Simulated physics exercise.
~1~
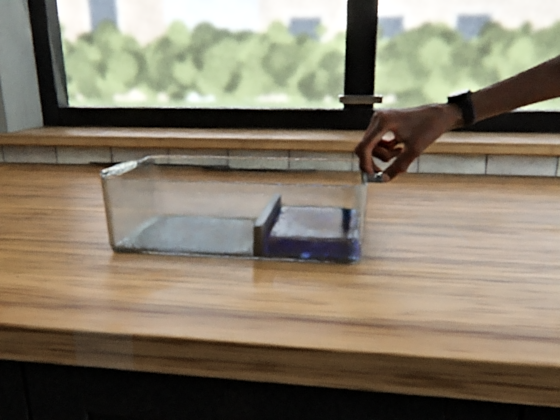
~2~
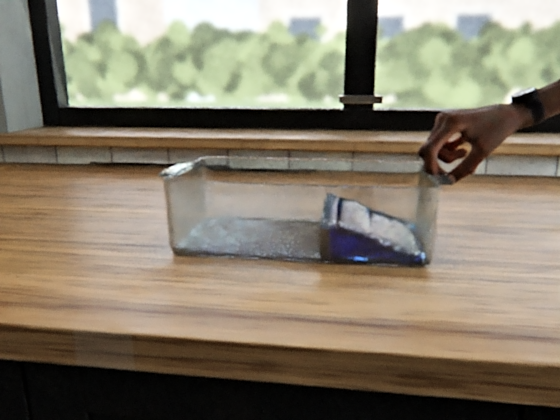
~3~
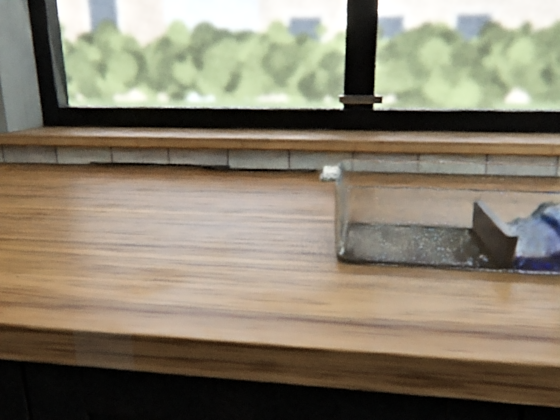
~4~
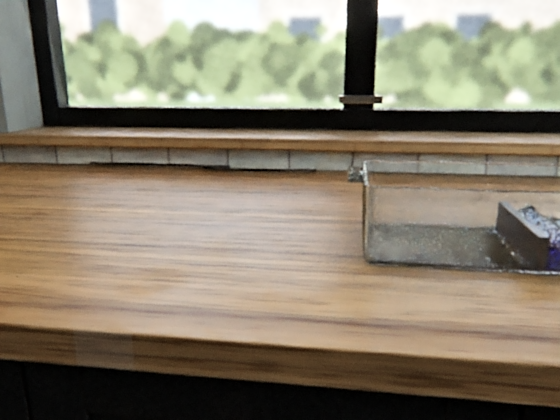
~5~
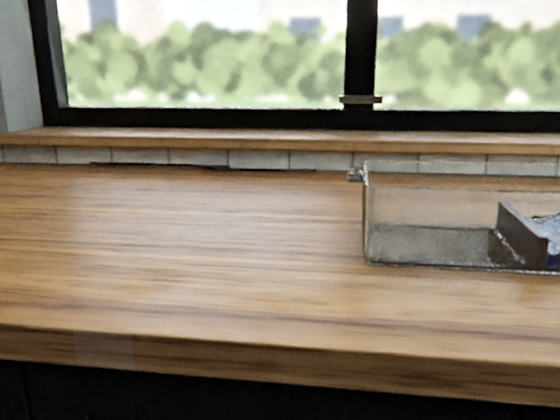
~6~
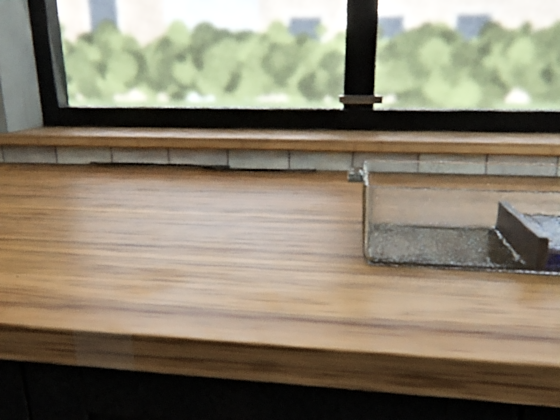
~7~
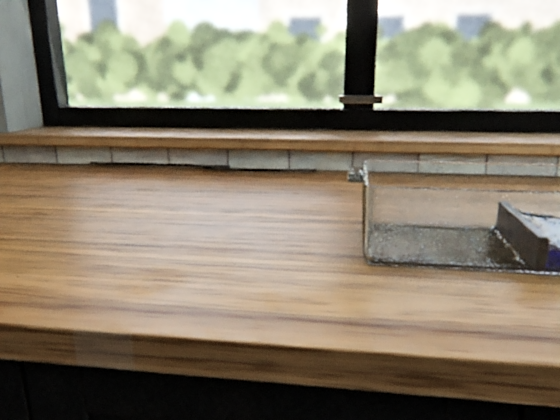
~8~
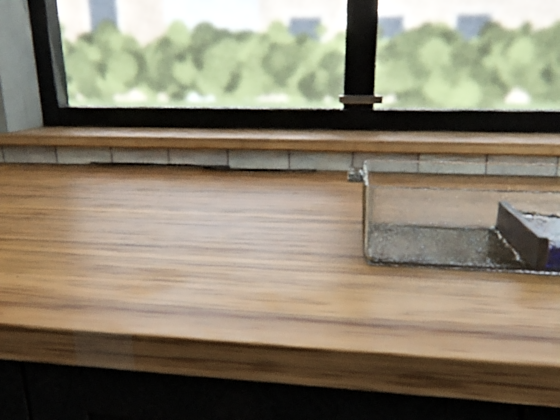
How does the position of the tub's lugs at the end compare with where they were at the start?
The lugs are farther to the right at the end. The left one sits roughly below the window's upright bar, and the right one has gone out of view.
A clear oblong tub with a divider and bluish water in its right half is pulled rightwards along a wooden counter by a hand. The water tilts up against the divider and sloshes, then settles nearly level as the tub rests partly out of view.
